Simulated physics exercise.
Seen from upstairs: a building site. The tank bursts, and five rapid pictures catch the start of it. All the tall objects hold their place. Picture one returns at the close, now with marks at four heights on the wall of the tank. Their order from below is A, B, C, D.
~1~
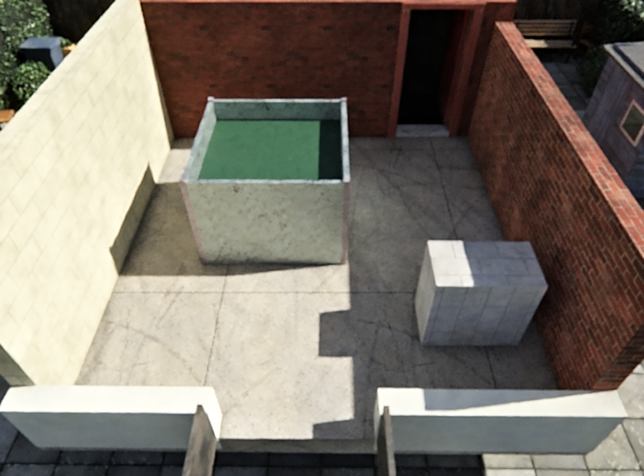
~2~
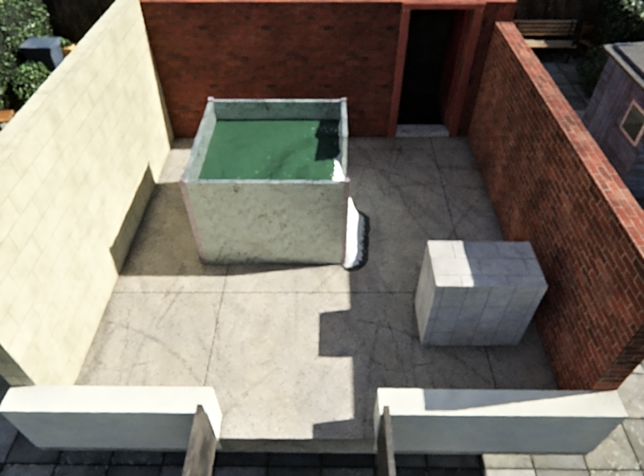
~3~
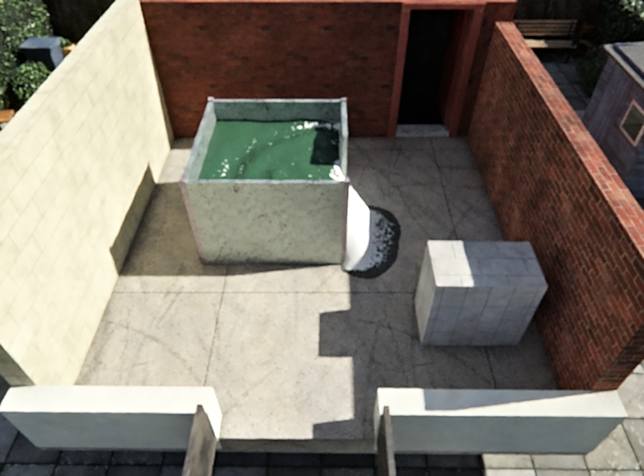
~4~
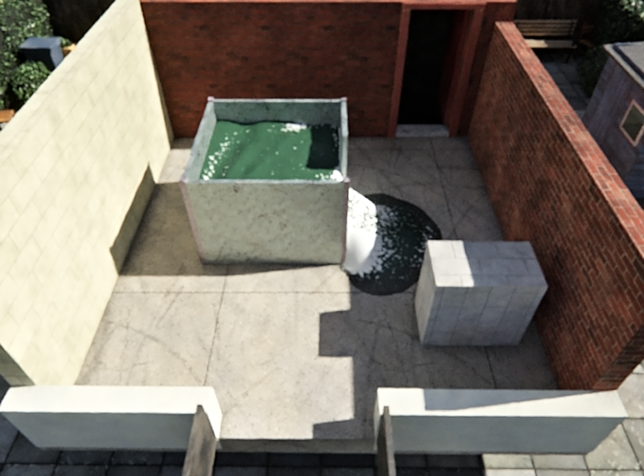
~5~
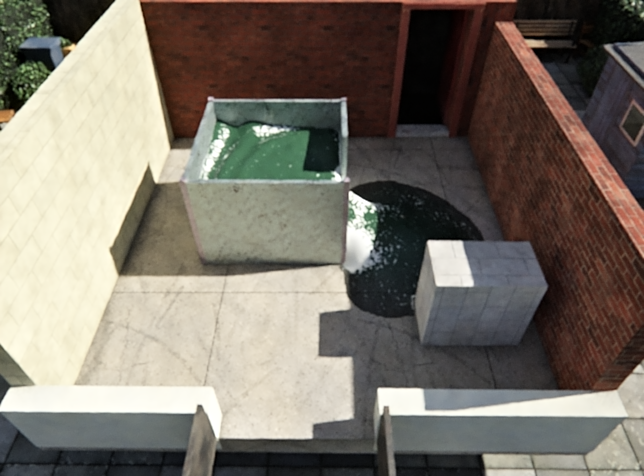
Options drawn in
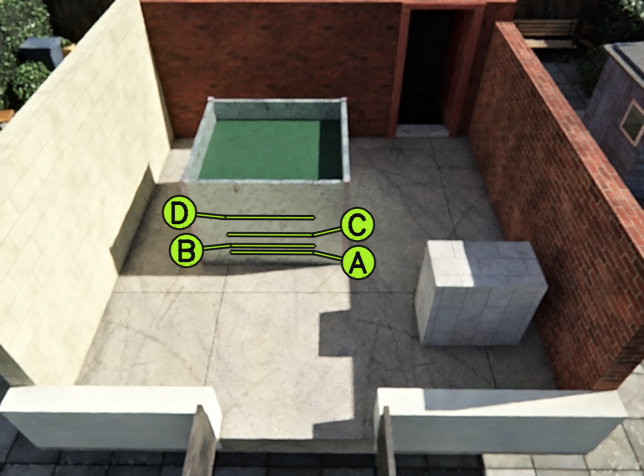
Water pours from the right side of a pale stone tank of green water in a walled yard, seen from above by a still camera. A cream wall stands at left, red brick walls at the back and right, a dark doorway at the back, and a grey block at right. The stream widens, the dark pool spreads rightward to the block, and the tank's surface ripples with white glints.
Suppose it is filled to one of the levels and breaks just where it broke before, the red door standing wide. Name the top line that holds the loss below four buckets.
That is mark B.
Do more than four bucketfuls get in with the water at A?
No.
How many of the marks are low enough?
Two of them.
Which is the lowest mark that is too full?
That is mark C.
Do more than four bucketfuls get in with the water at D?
Yes, it does.
On the marked copy, A at (272, 252); B at (272, 245); C at (270, 234); D at (268, 217); from the bottom up A, B, C, D.
With A, nothing gets over.
With B, a bucket or two gets in.
With C, about 9 bucketfuls get in.
With D, dozens of bucketfuls pour in.
